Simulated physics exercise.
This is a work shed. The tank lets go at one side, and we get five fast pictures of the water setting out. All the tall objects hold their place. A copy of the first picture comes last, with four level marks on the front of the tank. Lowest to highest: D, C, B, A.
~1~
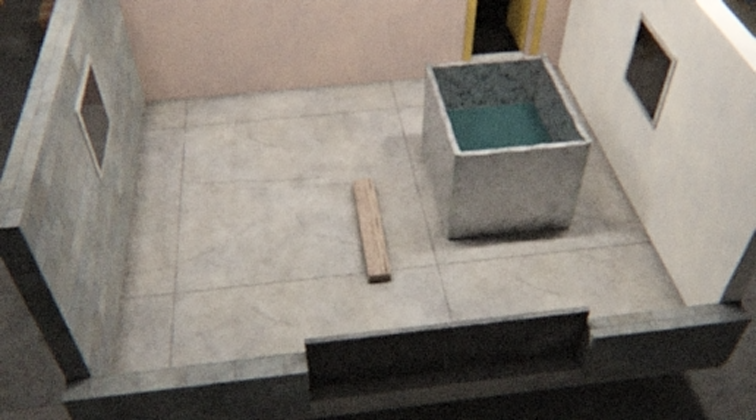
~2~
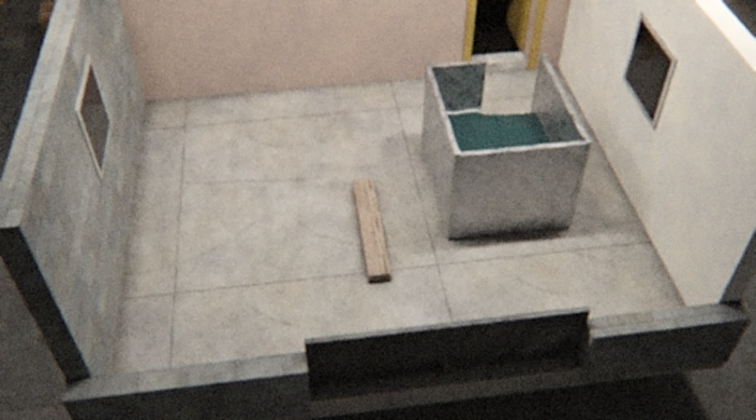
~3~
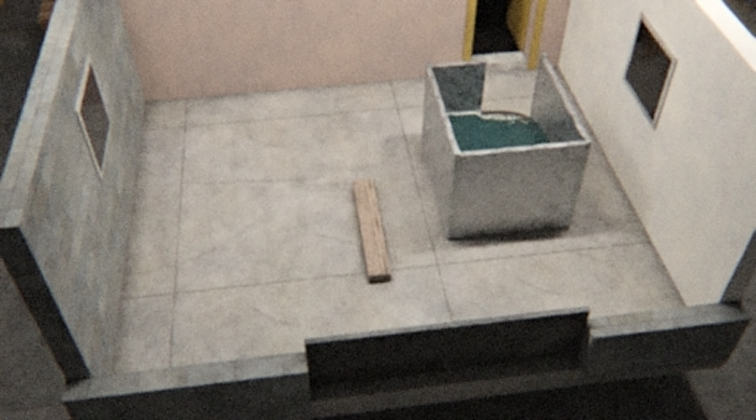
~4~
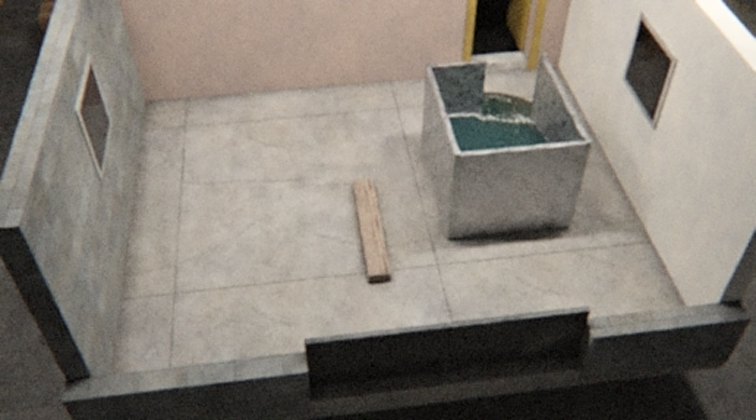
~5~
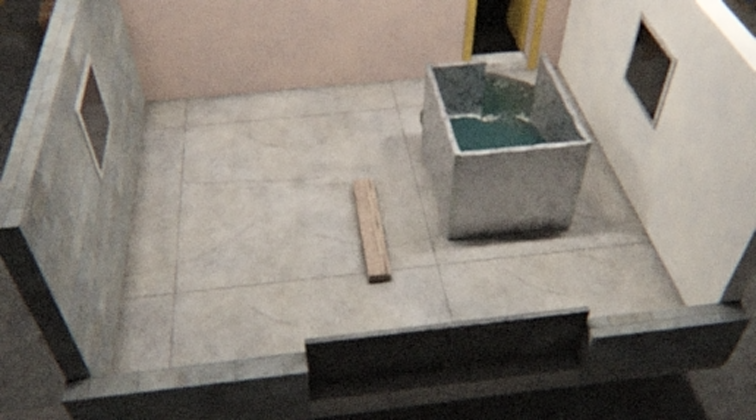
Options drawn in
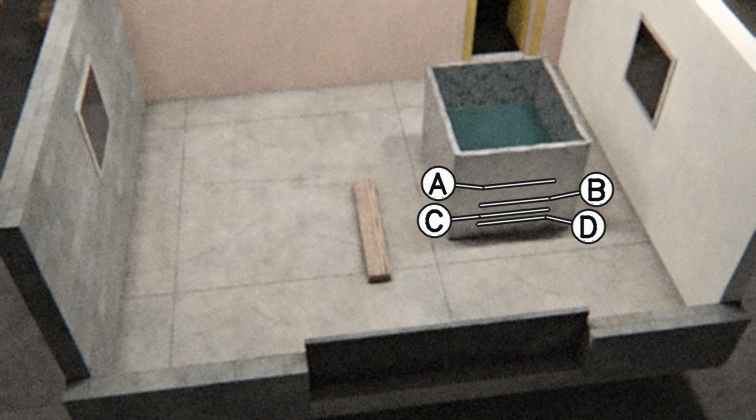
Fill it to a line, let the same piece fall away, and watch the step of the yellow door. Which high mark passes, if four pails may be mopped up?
C will do.
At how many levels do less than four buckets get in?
Two.
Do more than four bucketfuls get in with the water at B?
Yes, that goes wrong.
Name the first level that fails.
That would be B.
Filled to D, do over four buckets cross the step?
No, that is safe.
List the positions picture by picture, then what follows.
The first frame shows water in the tank at rest, its middle at (497, 147); foot of the yellow doorway at (498, 71); shut gate at (448, 331).
In the second frame, water covers 1 % of the ground, its front hidden from here.
In the third frame, water covers 2 % of the ground, its front hidden from here.
In the fourth frame, water covers 4 % of the ground, its front hidden from here.
In the fifth frame, water covers 8 % of the ground, its front hidden from here.
On the marked copy, A at (518, 184); B at (515, 201); C at (513, 212); D at (512, 220); from the bottom up D, C, B, A.
For level A, dozens of bucketfuls pour in.
For level B, about 11 bucketfuls get in.
For level C, a bucket or two gets in.
For level D, nothing gets over.
